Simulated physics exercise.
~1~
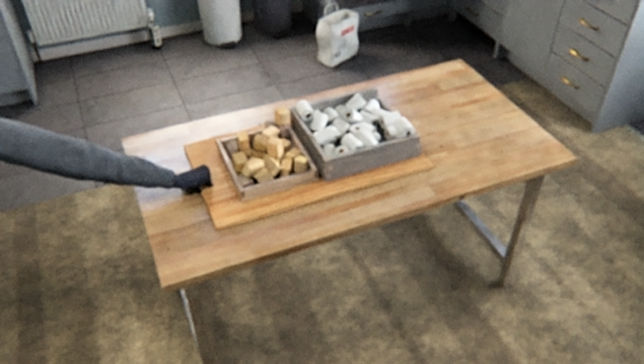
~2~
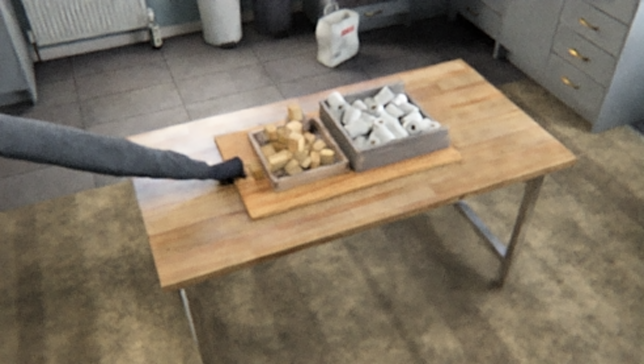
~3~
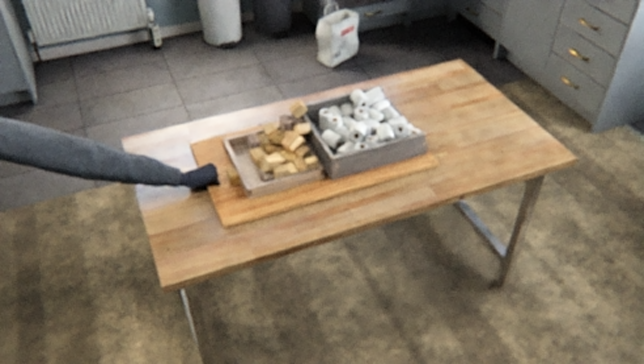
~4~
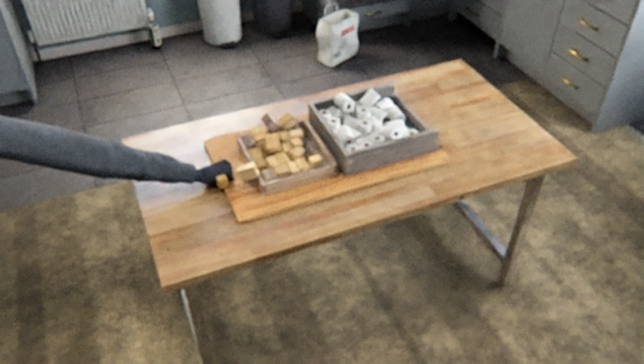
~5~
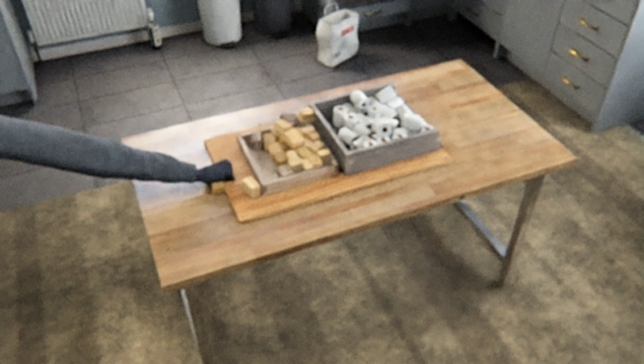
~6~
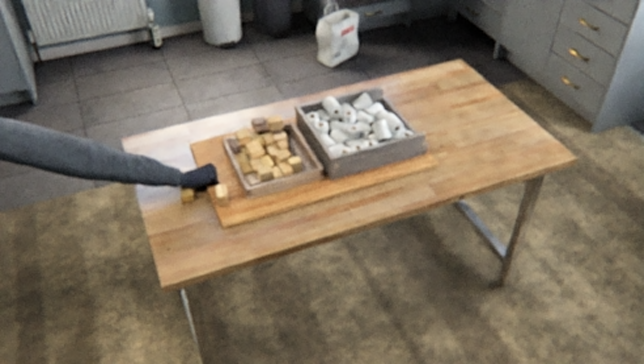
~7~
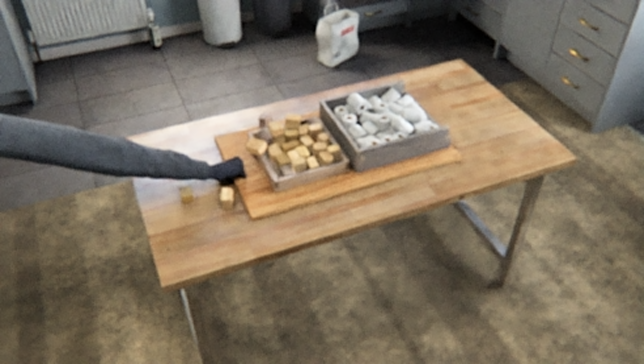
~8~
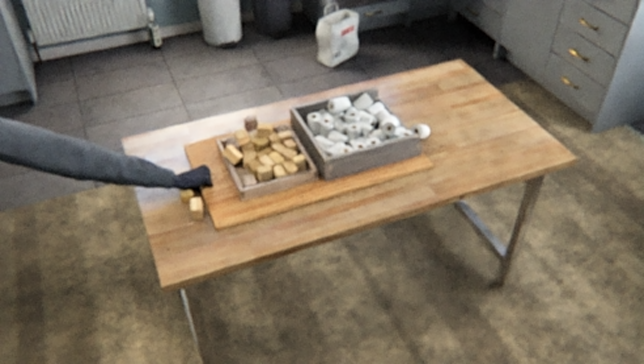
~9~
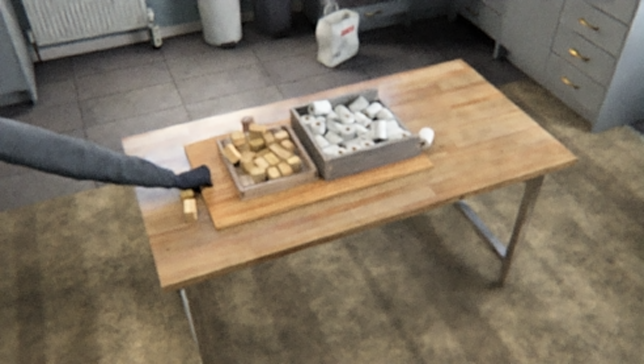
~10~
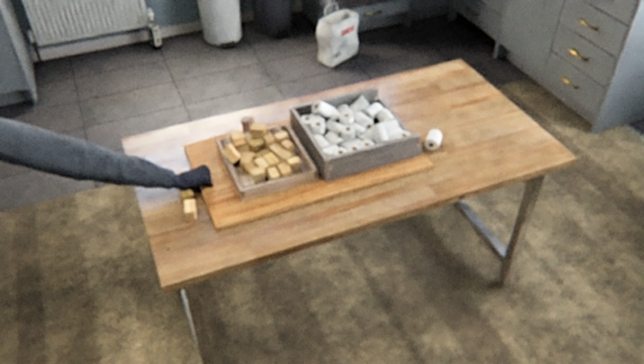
A gloved hand shook a board on a wooden table from side to side, jostling a basket of wooden blocks and a grey basket of white rolls, until a few blocks spilled out on the left and one roll dropped off the right, ending at rest.
